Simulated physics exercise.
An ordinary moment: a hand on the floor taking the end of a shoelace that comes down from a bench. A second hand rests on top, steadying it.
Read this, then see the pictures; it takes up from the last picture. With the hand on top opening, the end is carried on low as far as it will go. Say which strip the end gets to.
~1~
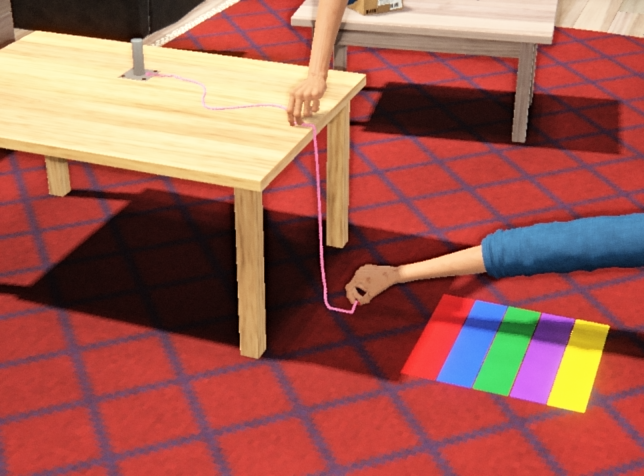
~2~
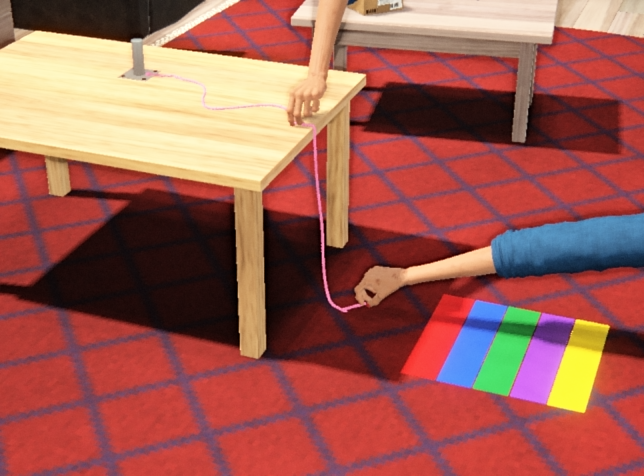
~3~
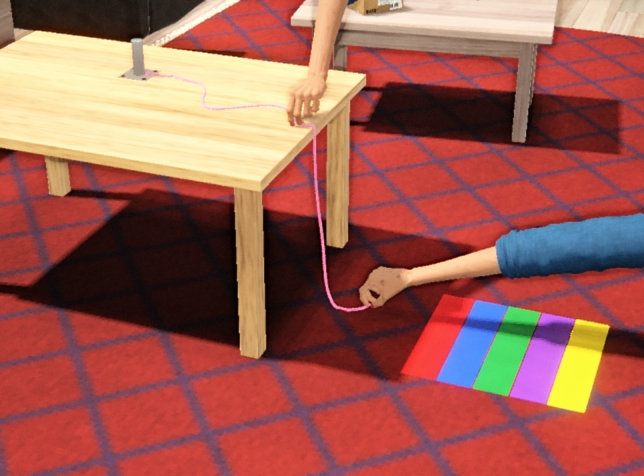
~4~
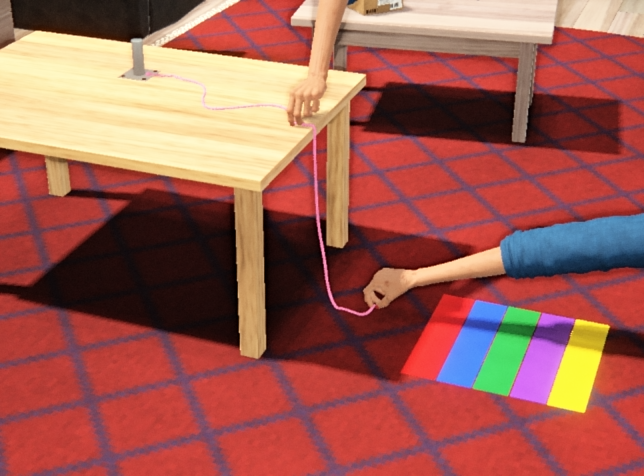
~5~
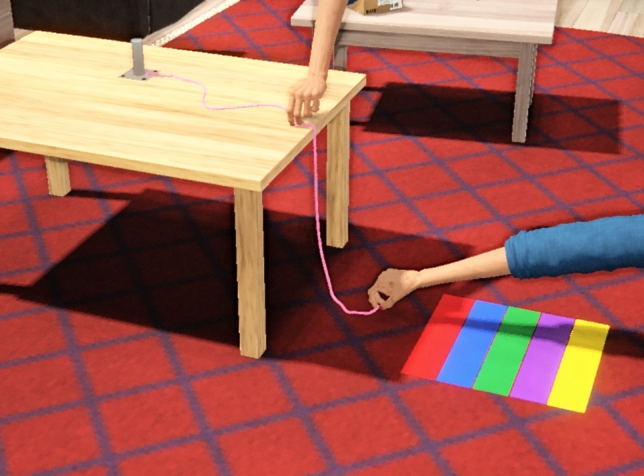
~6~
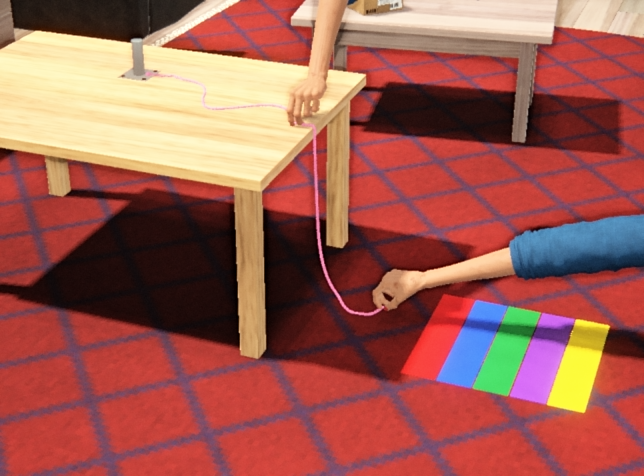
It gets to the purple strip.
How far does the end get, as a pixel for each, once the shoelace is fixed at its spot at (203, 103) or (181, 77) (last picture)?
(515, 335), then (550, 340).
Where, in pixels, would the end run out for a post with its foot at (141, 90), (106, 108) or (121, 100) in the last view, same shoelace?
The places come out near (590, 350), (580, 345) and (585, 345).
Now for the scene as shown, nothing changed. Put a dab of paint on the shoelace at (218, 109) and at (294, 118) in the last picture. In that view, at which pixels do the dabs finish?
Around (261, 105); the other one around (338, 140).
Early on, end near (484, 327); over blue.
Midway, end near (527, 335); over green.
At the end of the slack, end near (552, 340); over purple. It gets as far as the purple strip.
